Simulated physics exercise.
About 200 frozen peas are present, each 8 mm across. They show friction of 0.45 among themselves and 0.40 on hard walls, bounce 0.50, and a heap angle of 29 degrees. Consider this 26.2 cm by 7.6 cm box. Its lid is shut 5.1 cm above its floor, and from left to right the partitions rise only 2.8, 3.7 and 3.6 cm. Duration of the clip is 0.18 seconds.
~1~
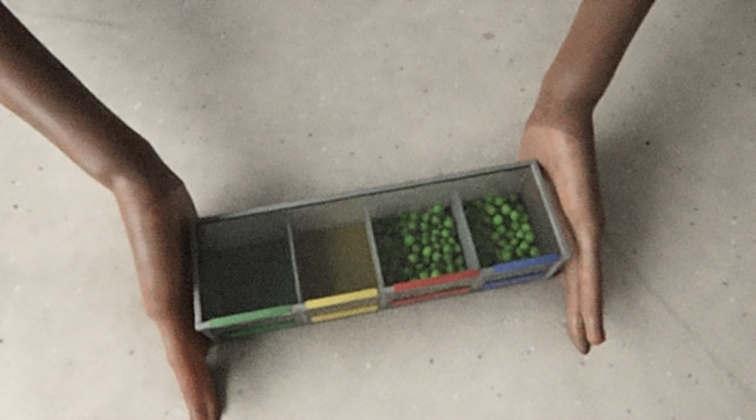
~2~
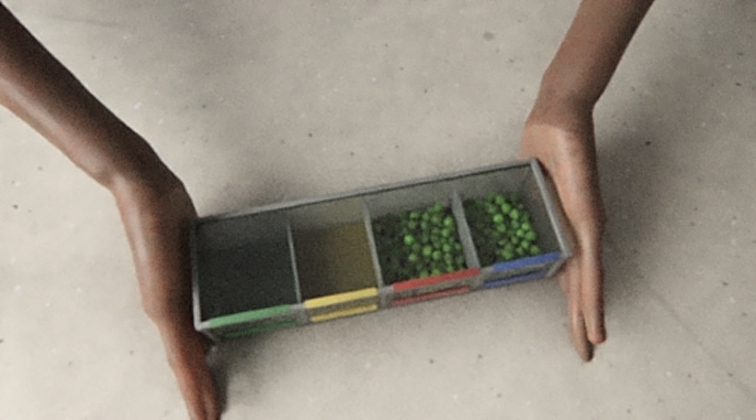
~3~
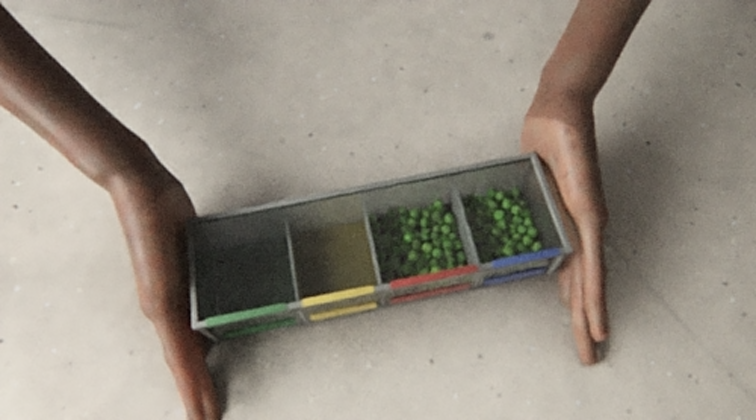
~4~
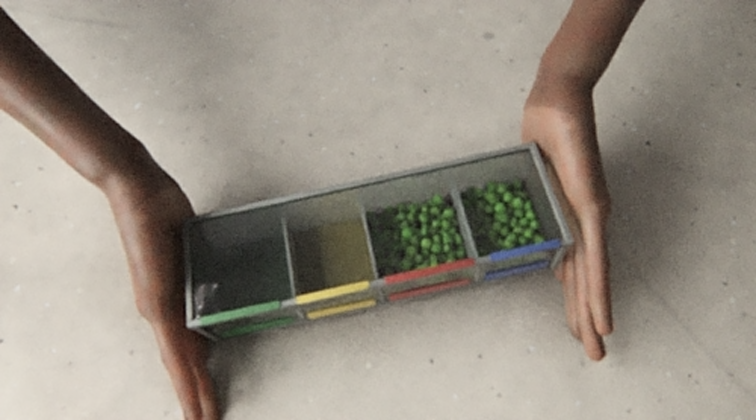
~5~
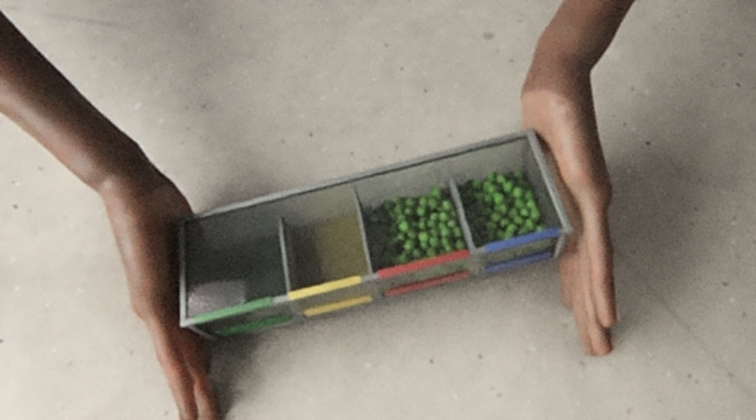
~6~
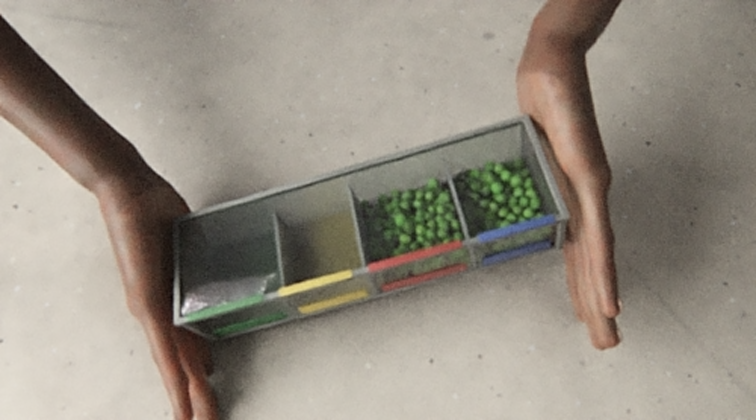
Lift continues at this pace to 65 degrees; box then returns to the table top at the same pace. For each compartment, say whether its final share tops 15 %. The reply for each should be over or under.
For red it is over, for blue it is over, for green it is under, for yellow it is under.
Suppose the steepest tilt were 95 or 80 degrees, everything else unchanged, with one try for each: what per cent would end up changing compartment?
Some 25 and some 20 per cent, respectively.
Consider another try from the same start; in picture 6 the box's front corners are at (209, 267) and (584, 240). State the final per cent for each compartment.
Red 45 %, blue 55 %, green 0 %, yellow 0 %.
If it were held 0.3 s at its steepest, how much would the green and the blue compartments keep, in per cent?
Result - green: 5 %, blue: 45 %.
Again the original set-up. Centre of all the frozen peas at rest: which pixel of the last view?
Approximately (439, 238) in the last view.
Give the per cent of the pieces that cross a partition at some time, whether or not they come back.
Roughly 5 %.
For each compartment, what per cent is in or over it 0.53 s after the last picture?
Red 50 %, blue 50 %, green 0 %, yellow 0 %.
Then, 0.53 s after the last picture, tilt 65 degrees; red 50 %, blue 50 %.
Then, 0.89 s after the last picture, tilt 27 degrees; red 50 %, blue 45 %.
Then, 1.33 s after the last picture, tilt 0 degrees; red 50 %, blue 45 %.
In the end, red 50 %, blue 45 %, green 0 %, yellow 0 %.
